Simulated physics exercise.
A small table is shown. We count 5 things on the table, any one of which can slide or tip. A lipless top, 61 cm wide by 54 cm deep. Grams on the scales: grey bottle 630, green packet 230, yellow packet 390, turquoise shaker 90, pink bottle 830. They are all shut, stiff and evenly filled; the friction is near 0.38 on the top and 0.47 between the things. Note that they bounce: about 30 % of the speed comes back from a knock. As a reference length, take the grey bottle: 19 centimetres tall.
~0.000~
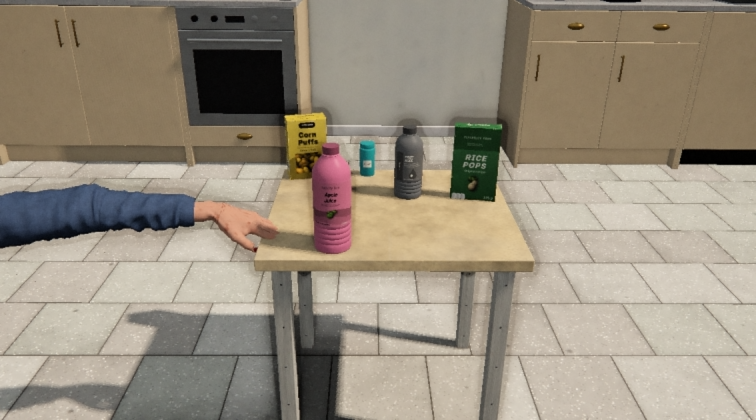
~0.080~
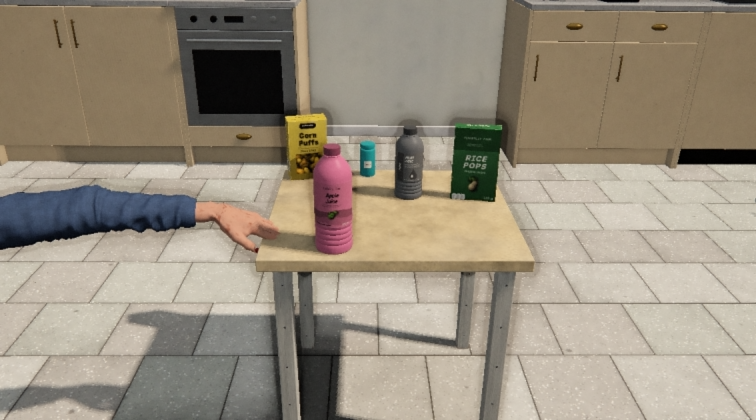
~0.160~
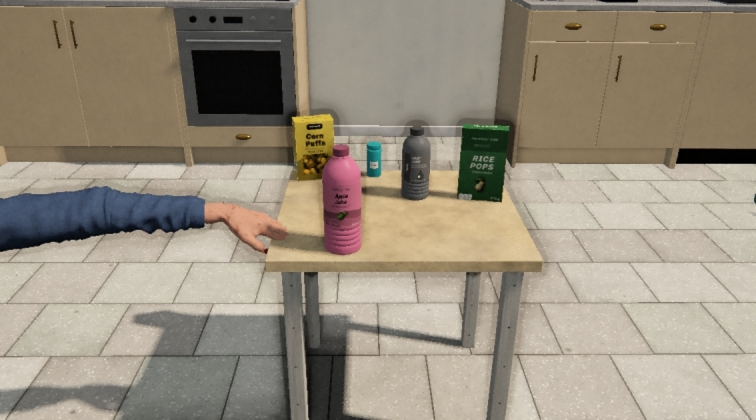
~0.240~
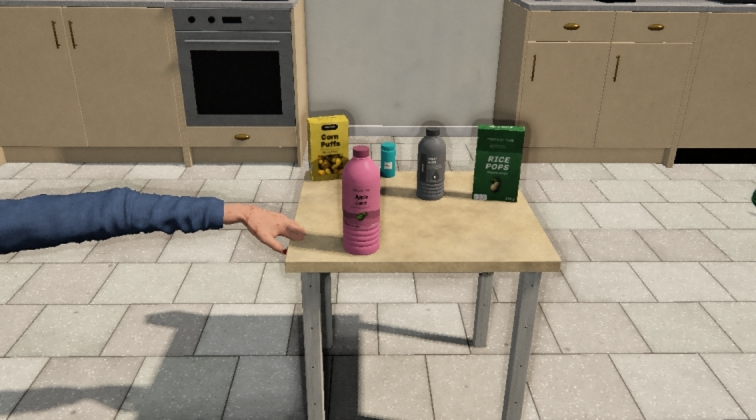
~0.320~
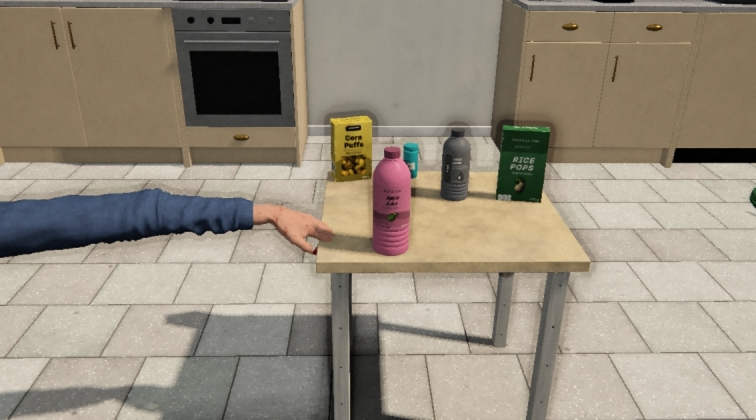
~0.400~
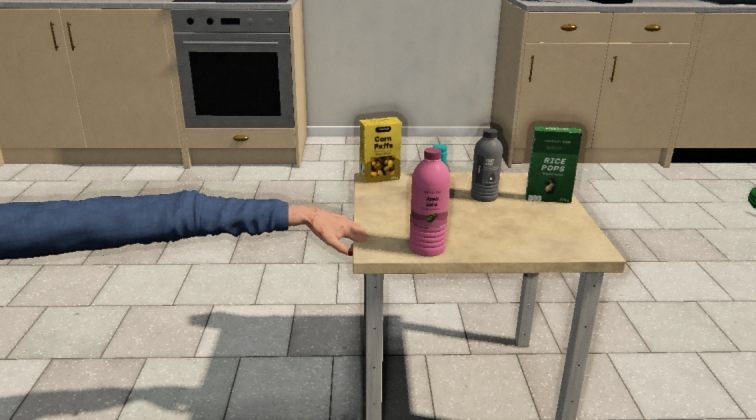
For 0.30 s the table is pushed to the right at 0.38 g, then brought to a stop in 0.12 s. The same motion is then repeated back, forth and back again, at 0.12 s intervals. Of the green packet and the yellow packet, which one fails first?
The first of the two.
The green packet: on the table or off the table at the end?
Green packet: Goes out of bounds.
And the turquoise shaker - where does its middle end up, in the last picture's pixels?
(412, 162), roughly.
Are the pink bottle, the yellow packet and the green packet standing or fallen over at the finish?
Here's how it ends: The pink bottle comes down, the yellow packet never goes down, and the green packet comes down.
Around 0.70 s, table along by 22 cm; green packet now off the table; yellow packet shifted 11 cm near (421, 150); turquoise shaker shifted 11 cm.
Around 1.10 s, yellow packet shifted 9 cm near (341, 150); pink bottle at 8° to upright; turquoise shaker shifted 10 cm.
Around 1.40 s, table along by 13 cm; yellow packet shifted 5 cm near (371, 150); pink bottle on its side; turquoise shaker shifted 8 cm.
Around 2.00 s, table along by 5 cm; yellow packet shifted 18 cm near (385, 150); pink bottle on its side; grey bottle shifted 19 cm.
Finally (2.8 s), off the table, green packet; on their side or leaning hard on the table, pink bottle; not toppled but over 5 cm from the start, grey bottle, yellow packet and turquoise shaker. Final places as that camera would see them, green packet near (579, 339), yellow packet near (342, 150). Green packet went at 0.60 s; yellow packet was never lost.
